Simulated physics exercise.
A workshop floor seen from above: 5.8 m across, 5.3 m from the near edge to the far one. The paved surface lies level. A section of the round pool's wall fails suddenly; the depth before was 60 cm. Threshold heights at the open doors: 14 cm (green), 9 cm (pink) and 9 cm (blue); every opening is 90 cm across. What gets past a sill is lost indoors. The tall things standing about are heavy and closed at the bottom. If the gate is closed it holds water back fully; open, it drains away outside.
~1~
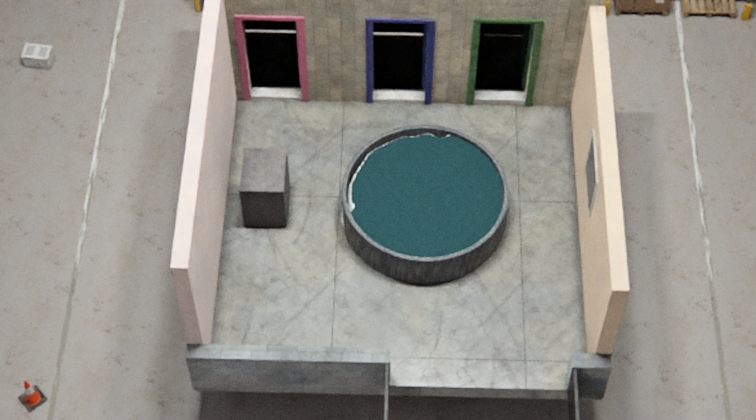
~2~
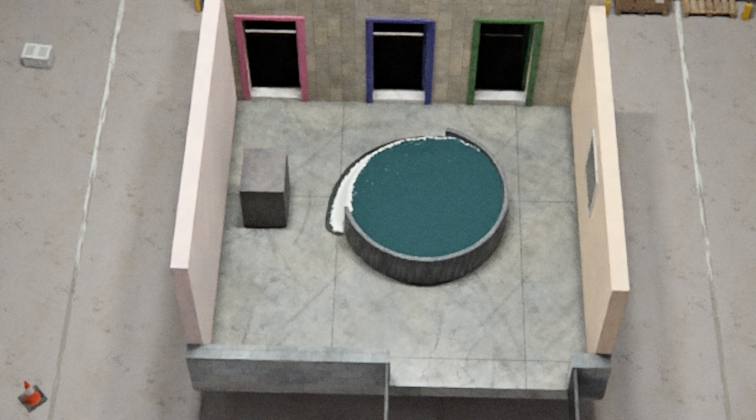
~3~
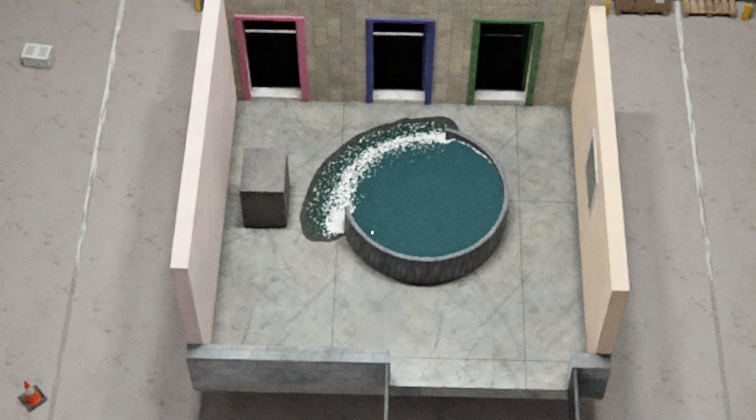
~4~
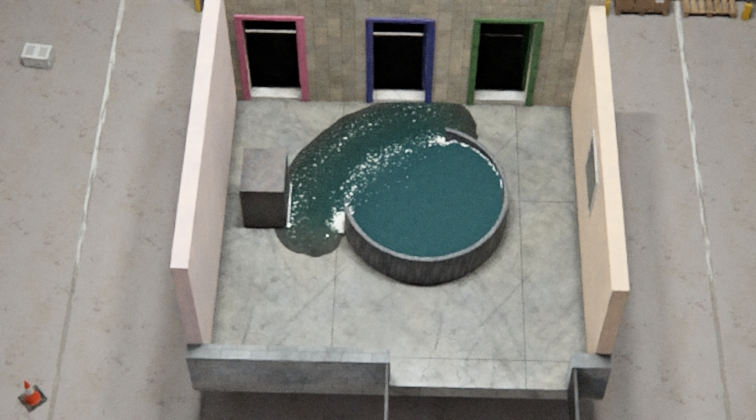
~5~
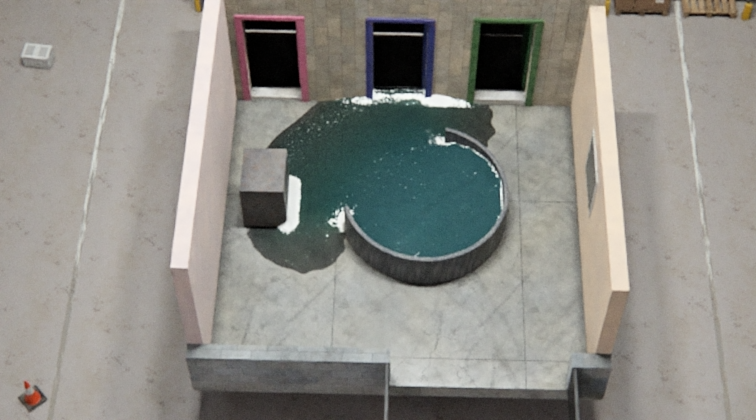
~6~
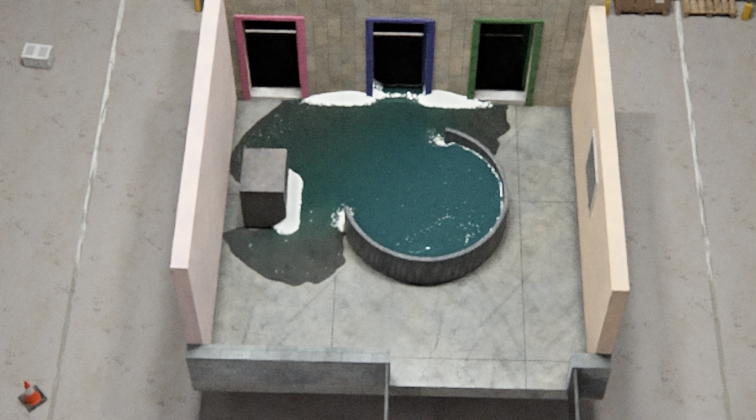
Teal water sits still in a round pool inside a walled, paved yard until the upper-left side of the pool's wall gives way. It bursts out in a foaming white arc, then spreads across the paving, wrapping around a gray block and churning white against the back wall beneath the colored doorways.
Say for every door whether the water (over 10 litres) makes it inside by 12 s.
Door by door: At the green door it keeps below the limit; at the pink door it goes over the limit; at the blue door it passes the limit.
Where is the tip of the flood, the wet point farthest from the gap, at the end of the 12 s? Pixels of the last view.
Around (584, 376).
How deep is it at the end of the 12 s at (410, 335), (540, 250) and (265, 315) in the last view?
About 7, 7 and 5 cm.
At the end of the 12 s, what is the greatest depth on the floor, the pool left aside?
Roughly 8 cm.
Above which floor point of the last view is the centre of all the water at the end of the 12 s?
Around (406, 231).
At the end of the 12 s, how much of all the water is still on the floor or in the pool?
Roughly 64 in a hundred.
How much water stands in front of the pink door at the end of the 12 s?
About 7.5 cm.
A moment later water covers 40 % of the floor and is deepest (54 cm) near (237, 102); green door 7 cm at the sill, 0 L in, pink door 18 cm at the sill, 5 L in, blue door 26 cm at the sill, 111 L in.
Soon after water covers 55 % of the floor and is deepest (46 cm) near (248, 102); green door 4 cm at the sill, 0 L in, pink door 35 cm at the sill, 118 L in, blue door 26 cm at the sill, 218 L in.
Next water covers 65 % of the floor and is deepest (32 cm) near (230, 168); green door 4 cm at the sill, 0 L in, pink door 25 cm at the sill, 323 L in, blue door 17 cm at the sill, 312 L in.
Later on water covers 100 % of the floor and is deepest (14 cm) near (209, 367); green door 6 cm at the sill, 0 L in, pink door 10 cm at the sill, 437 L in, blue door 9 cm at the sill, 366 L in.
At the end water covers 100 % of the floor and is deepest (8 cm) near (584, 376); green door 6 cm at the sill, 0 L in, pink door 7 cm at the sill, 439 L in, blue door 7 cm at the sill, 367 L in.
